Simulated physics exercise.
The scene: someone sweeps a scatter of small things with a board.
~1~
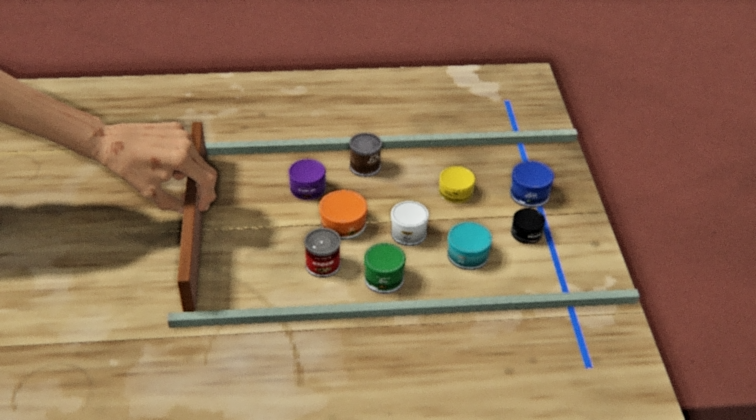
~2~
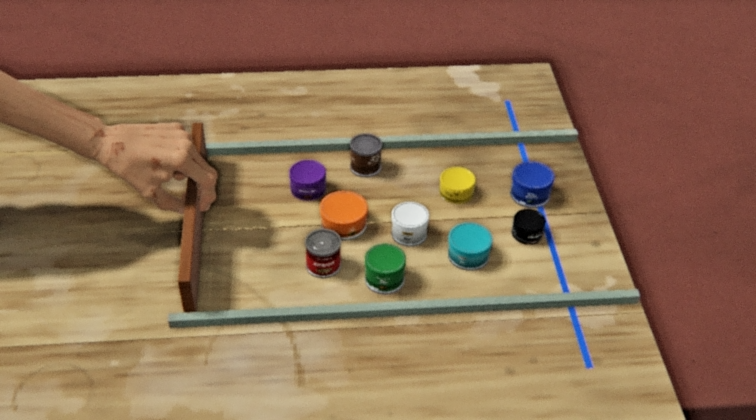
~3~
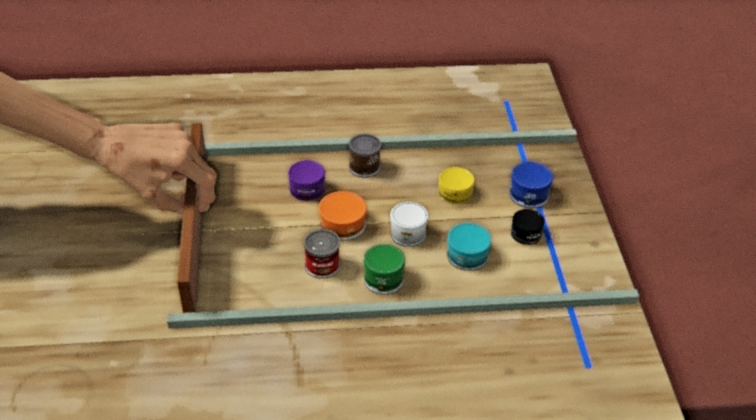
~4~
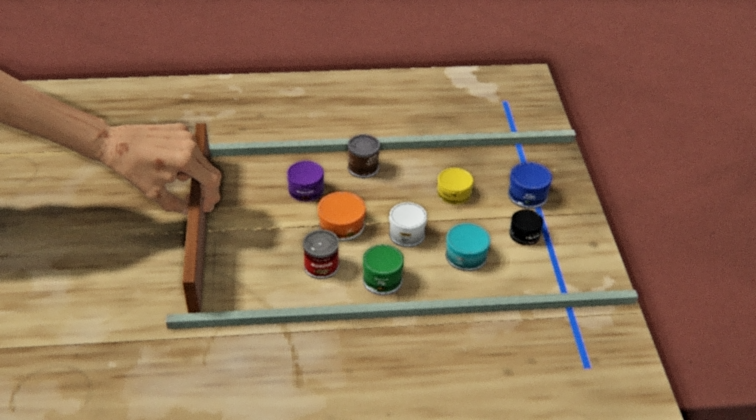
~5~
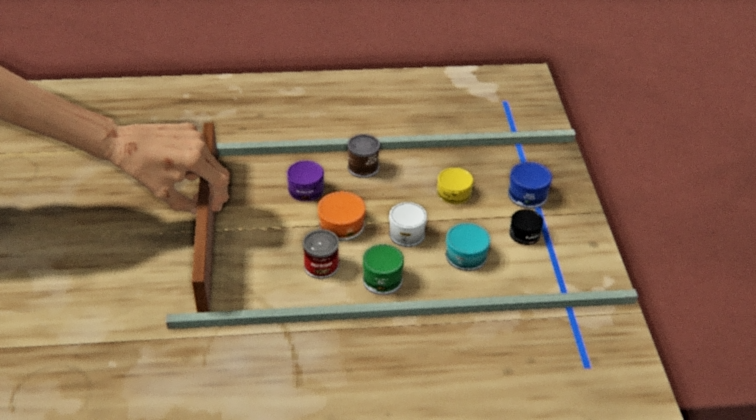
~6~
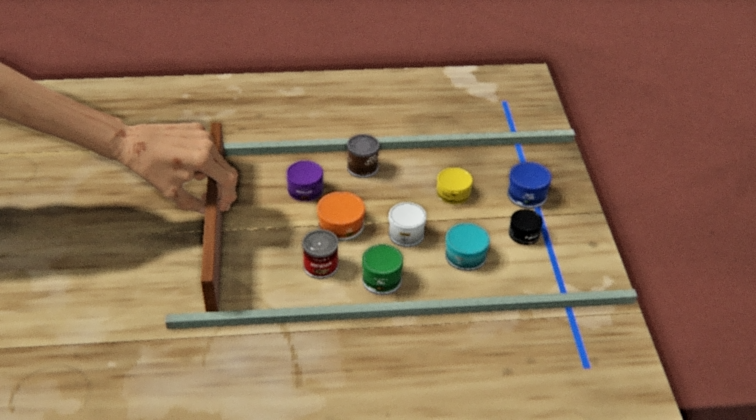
The clip shows a hand holding an upright wooden board between two pale rails on a wooden table, beside scattered colourful small pots and a blue line; the board barely moves at first, then slides slightly right, touching none.
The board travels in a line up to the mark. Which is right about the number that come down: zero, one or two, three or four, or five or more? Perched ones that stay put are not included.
The right one is one or two.
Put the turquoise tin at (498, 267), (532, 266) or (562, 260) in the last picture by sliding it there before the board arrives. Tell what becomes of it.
Well, in that order it stays aboard, stays aboard and stays aboard.
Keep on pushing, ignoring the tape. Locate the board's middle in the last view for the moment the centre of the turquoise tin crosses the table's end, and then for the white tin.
(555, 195) and (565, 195), roughly.
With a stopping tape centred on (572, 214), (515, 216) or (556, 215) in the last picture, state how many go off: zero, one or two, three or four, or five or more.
In order: Five or over, not one, 3 or 4.
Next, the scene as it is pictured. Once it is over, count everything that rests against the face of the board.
The answer is 5.
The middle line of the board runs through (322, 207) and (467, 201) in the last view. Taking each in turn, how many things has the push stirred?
Moved so far: 3, then 10.
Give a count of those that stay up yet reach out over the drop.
I make it 2.
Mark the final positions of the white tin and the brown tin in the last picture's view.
The white tin comes to rest at (586, 221), and the brown tin comes to rest at (538, 145).
A little later, none off yet; blue tin at rest near (529, 185); black tub at rest near (526, 227); yellow tub at rest near (454, 186).
Next, none off yet; blue tin shifted about its own width near (567, 186); black tub shifted about its own width near (566, 228); yellow tub shifted well along near (529, 182).
When it is over, the number that fall off is one or two; down, black tub and blue tin.
